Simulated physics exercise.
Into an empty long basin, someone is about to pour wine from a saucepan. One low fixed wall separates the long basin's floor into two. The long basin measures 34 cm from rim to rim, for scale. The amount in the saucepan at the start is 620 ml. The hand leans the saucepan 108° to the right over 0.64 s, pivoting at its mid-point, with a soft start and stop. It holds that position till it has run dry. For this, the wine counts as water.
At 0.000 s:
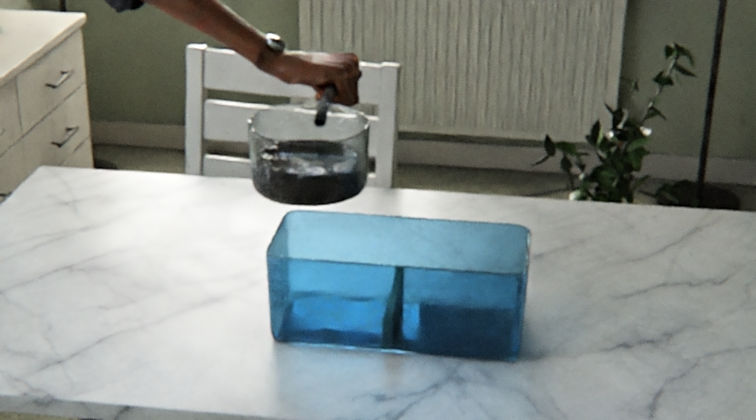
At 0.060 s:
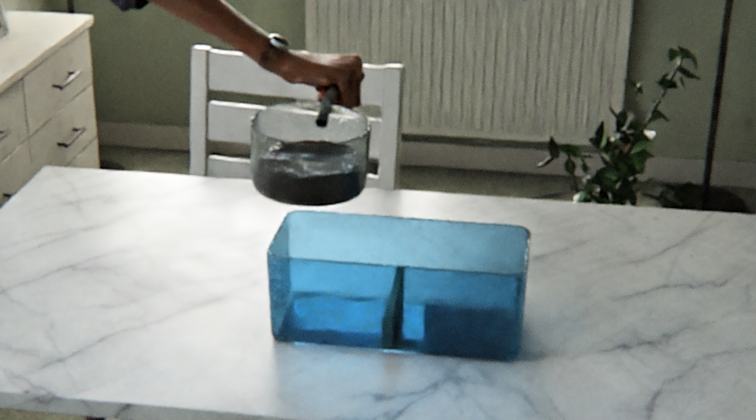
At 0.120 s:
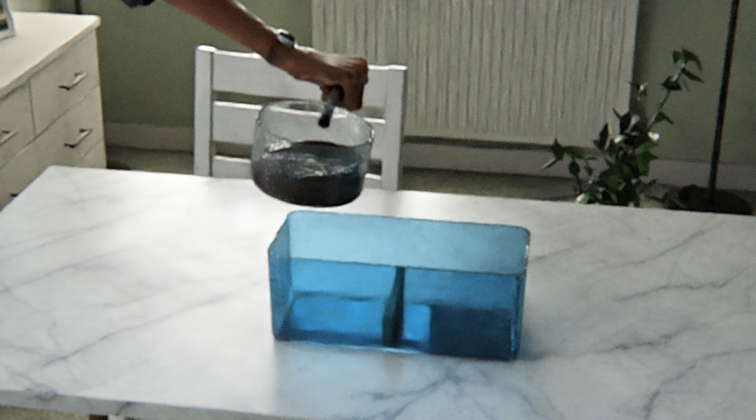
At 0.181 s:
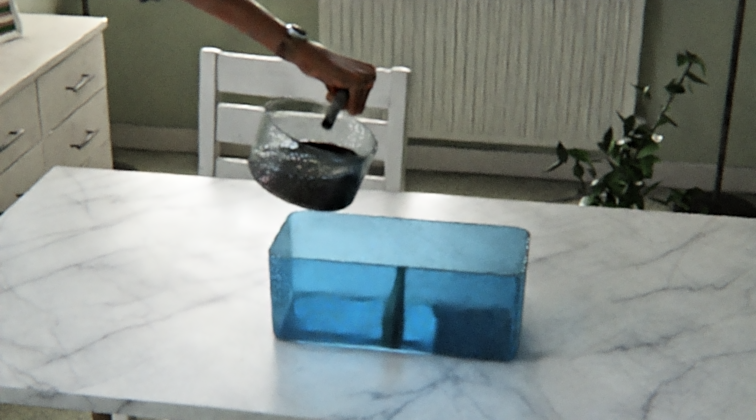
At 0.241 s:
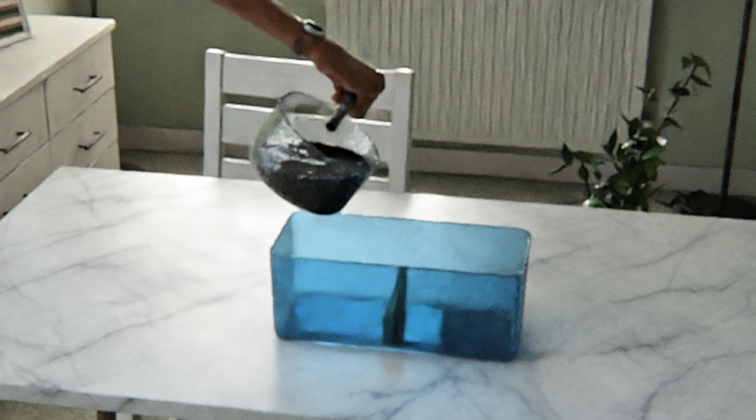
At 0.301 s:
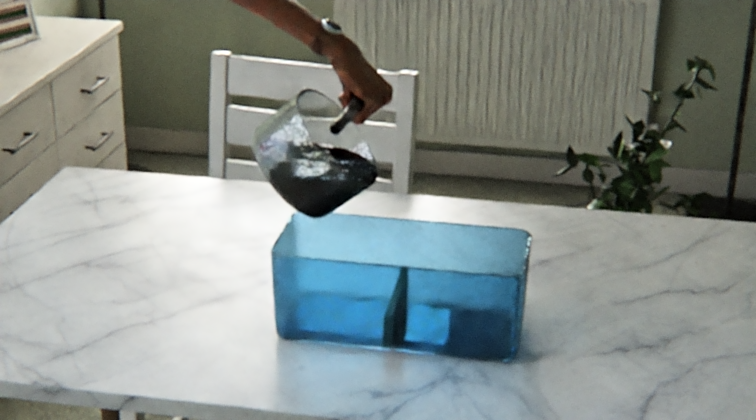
Hand tilting a glass saucepan of dark liquid steadily to the right above a blue divided basin on a marble table.
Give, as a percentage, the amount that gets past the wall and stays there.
Past the wall: About 34 %.
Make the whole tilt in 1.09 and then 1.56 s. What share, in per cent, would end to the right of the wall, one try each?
Try 1: Approx. 45 %; try 2: Approx. 55 %.
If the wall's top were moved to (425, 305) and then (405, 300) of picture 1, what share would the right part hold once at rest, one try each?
10 in a hundred, followed by 15 in a hundred.
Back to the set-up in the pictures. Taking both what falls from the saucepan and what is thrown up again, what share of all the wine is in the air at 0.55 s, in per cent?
Near 24 in a hundred.
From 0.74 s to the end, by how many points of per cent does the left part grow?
Some 14 per cent.
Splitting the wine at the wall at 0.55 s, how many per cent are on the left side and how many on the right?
Lab note: Left near 24 %, right near 22.
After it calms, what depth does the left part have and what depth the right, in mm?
Final levels - left approx 18 mm, right approx 8 mm.
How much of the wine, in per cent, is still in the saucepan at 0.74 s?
Close to 9 percent of the total.
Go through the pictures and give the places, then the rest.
In the first picture, tilt 0°; pouring edge (368, 127); surface from (256, 154) to (366, 160); the long basin's rim runs from (276, 233) to (529, 251); the wall's top is at (394, 294).
In the second picture, tilt 2°; pouring edge (369, 130); surface from (256, 153) to (366, 161).
In the third picture, tilt 9°; pouring edge (373, 138); surface from (257, 153) to (365, 163).
In the fourth picture, tilt 20°; pouring edge (376, 150); surface from (254, 151) to (367, 165).
In the fifth picture, tilt 34°; pouring edge (377, 165); surface from (255, 145) to (370, 167).
In the sixth picture, tilt 49°; pouring edge (374, 181); surface from (265, 140) to (373, 171).
By 0.55 s the tilt is 103° and 30 per cent is still to pour, 24 is left of the wall and 22 right of it.
By 0.74 s the tilt is 108° and 9 per cent is still to pour, 51 is left of the wall and 33 right of it.
By 0.93 s the tilt is 108° and 1 per cent is still to pour, 62 is left of the wall and 34 right of it.
By 1.14 s the tilt is 108° and 0 per cent is still to pour, 64 is left of the wall and 34 right of it.
At rest 64 per cent lies left of the wall, 34 right of it and 1 outside.
